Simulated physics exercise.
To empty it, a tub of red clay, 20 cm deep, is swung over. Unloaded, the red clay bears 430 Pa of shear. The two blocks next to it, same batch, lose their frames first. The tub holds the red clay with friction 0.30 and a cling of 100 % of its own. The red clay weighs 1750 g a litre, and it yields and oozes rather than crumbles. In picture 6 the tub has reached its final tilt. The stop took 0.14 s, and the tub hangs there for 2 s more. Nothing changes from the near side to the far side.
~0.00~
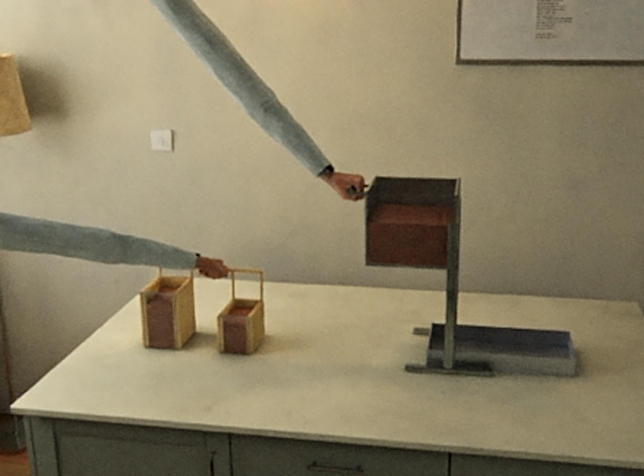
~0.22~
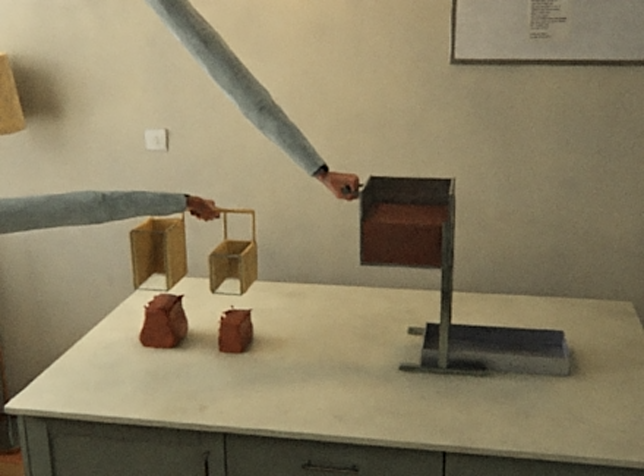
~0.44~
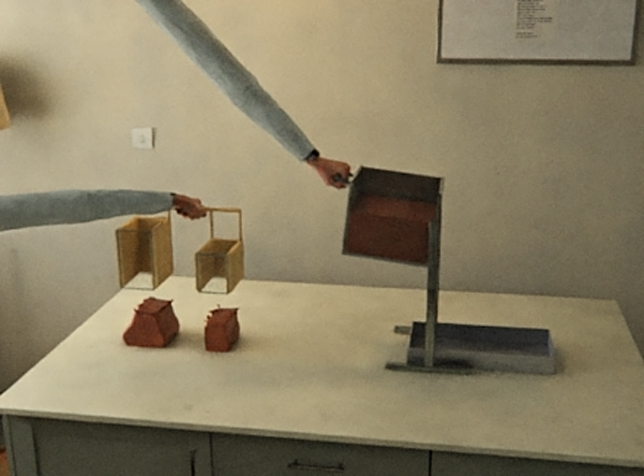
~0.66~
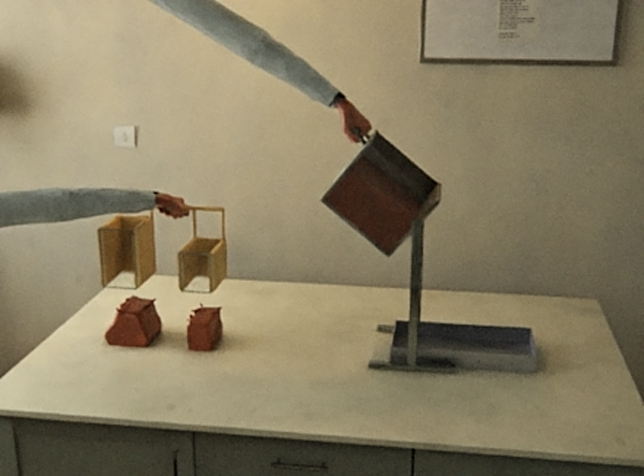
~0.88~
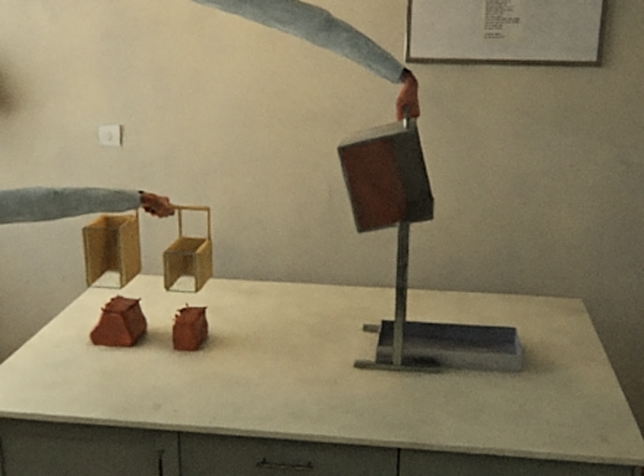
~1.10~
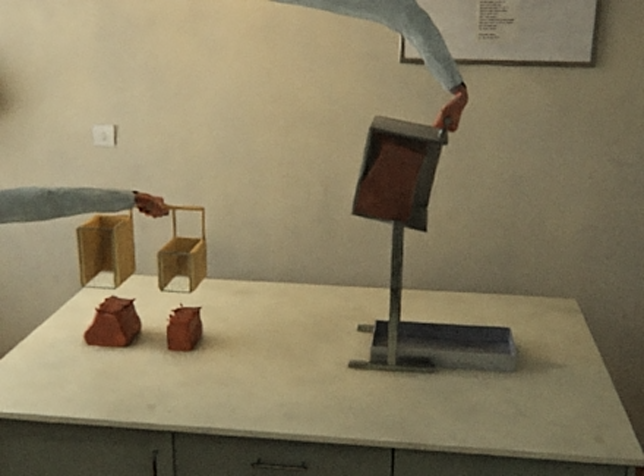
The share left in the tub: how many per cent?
About 43 %.
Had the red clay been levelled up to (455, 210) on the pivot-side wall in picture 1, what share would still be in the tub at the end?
In that case some 35 per cent.
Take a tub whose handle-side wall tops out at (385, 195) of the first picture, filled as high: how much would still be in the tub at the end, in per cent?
In that case some 55 per cent.
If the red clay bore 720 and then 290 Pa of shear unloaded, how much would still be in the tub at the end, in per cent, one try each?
In turn about 60 %, 40 %.
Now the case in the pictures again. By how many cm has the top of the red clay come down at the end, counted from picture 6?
Roughly 0 cm.
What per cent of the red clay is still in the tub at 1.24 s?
Some 85 per cent.
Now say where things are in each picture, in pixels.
Handle-side rim at (368, 193), tilt 0 degrees; highest point of the red clay at (437, 224); test blocks 15 cm, 9.5 cm high (left to right), in the first frame.
Handle-side rim at (363, 193), tilt 0 degrees; highest point of the red clay at (431, 223); test blocks 12 cm, 9.4 cm high (left to right), in the second frame.
Handle-side rim at (353, 183), tilt 7 degrees; highest point of the red clay at (355, 212); test blocks 11 cm, 9.4 cm high (left to right), in the third frame.
Handle-side rim at (371, 145), tilt 39 degrees; highest point of the red clay at (355, 171); test blocks 11 cm, 9.3 cm high (left to right), in the fourth frame.
Handle-side rim at (413, 133), tilt 75 degrees; highest point of the red clay at (379, 142); test blocks 11 cm, 9.3 cm high (left to right), in the fifth frame.
Handle-side rim at (446, 146), tilt 100 degrees; highest point of the red clay at (378, 133); test blocks 11 cm, 9.3 cm high (left to right), in the sixth frame.
By 1.24 s, the tub is at 100 degrees and holds 84 %.
By 1.41 s, the tub is at 100 degrees and holds 51 %.
By 1.58 s, the tub is at 100 degrees and holds 50 %.
By 1.75 s, the tub is at 100 degrees and holds 47 %.
By 3.10 s, at the end, the tub is at 100 degrees and holds 43 %.
